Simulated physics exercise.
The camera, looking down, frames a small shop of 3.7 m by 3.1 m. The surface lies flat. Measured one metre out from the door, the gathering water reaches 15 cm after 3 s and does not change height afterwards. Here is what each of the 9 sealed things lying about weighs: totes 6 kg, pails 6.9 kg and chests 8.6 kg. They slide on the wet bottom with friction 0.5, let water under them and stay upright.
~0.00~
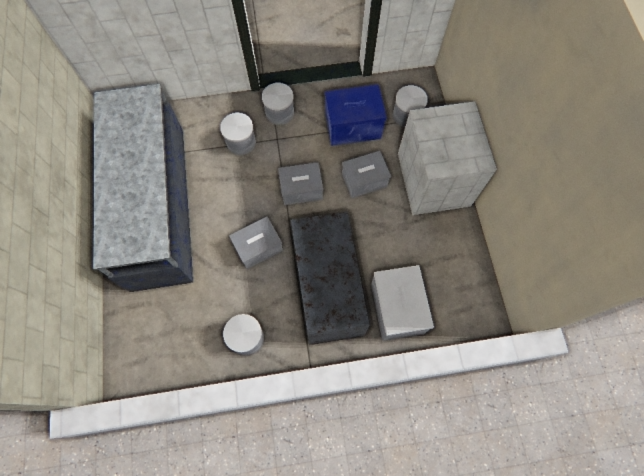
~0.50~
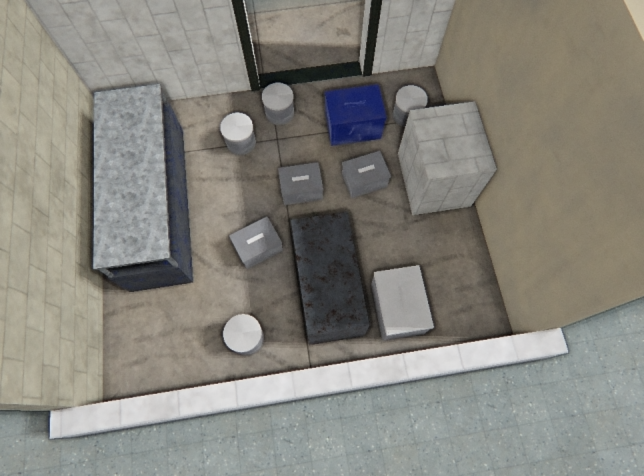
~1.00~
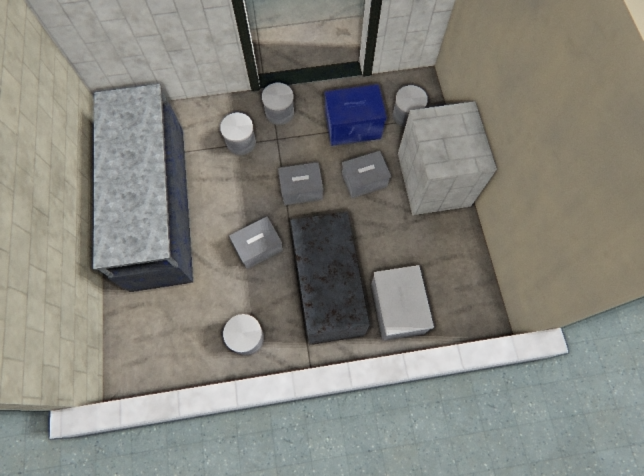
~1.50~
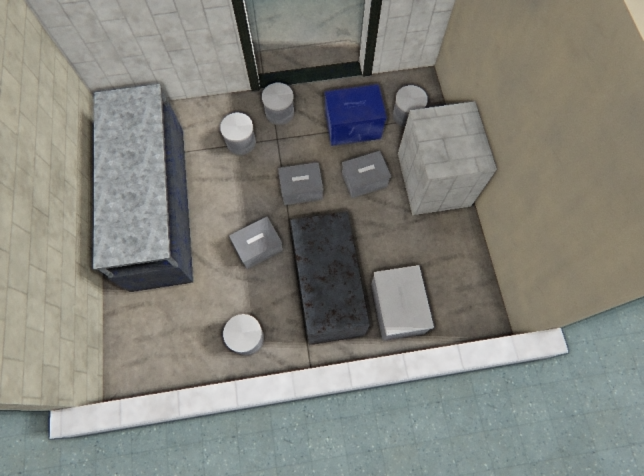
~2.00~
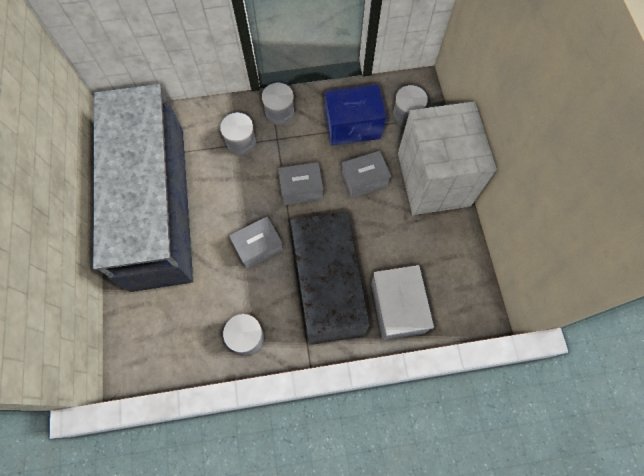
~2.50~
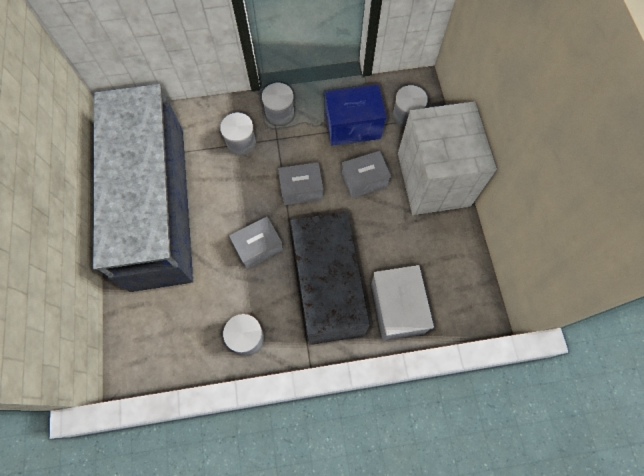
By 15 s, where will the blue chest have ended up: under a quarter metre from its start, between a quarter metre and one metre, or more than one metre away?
It ends up more than one metre from where it began.
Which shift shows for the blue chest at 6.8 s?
I'd put it at around 150 cm.
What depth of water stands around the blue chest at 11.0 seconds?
Somewhere close to 12 cm.
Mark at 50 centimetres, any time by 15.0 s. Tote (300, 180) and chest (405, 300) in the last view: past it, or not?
Result, in order: Bigger / not bigger.
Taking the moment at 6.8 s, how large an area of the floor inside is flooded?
Wet area: Approx. 8.5 m2.
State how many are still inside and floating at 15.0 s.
It comes to 9 of them.
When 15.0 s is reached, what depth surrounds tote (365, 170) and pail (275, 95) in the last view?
Around 15 cm and 12 cm.
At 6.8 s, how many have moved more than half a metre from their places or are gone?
At that moment it comes to 4.
After 3.5 s the blue chest is near (369, 125), 0.3 m from its start, aground; 0 afloat.
After 6.8 s the blue chest is near (394, 257), 1.6 m from its start, afloat; 4 afloat.
After 11.0 s the blue chest is near (414, 259), 1.7 m from its start, afloat; 7 afloat.
After 15.0 s the blue chest is near (471, 216), 1.6 m from its start, afloat; 9 afloat.
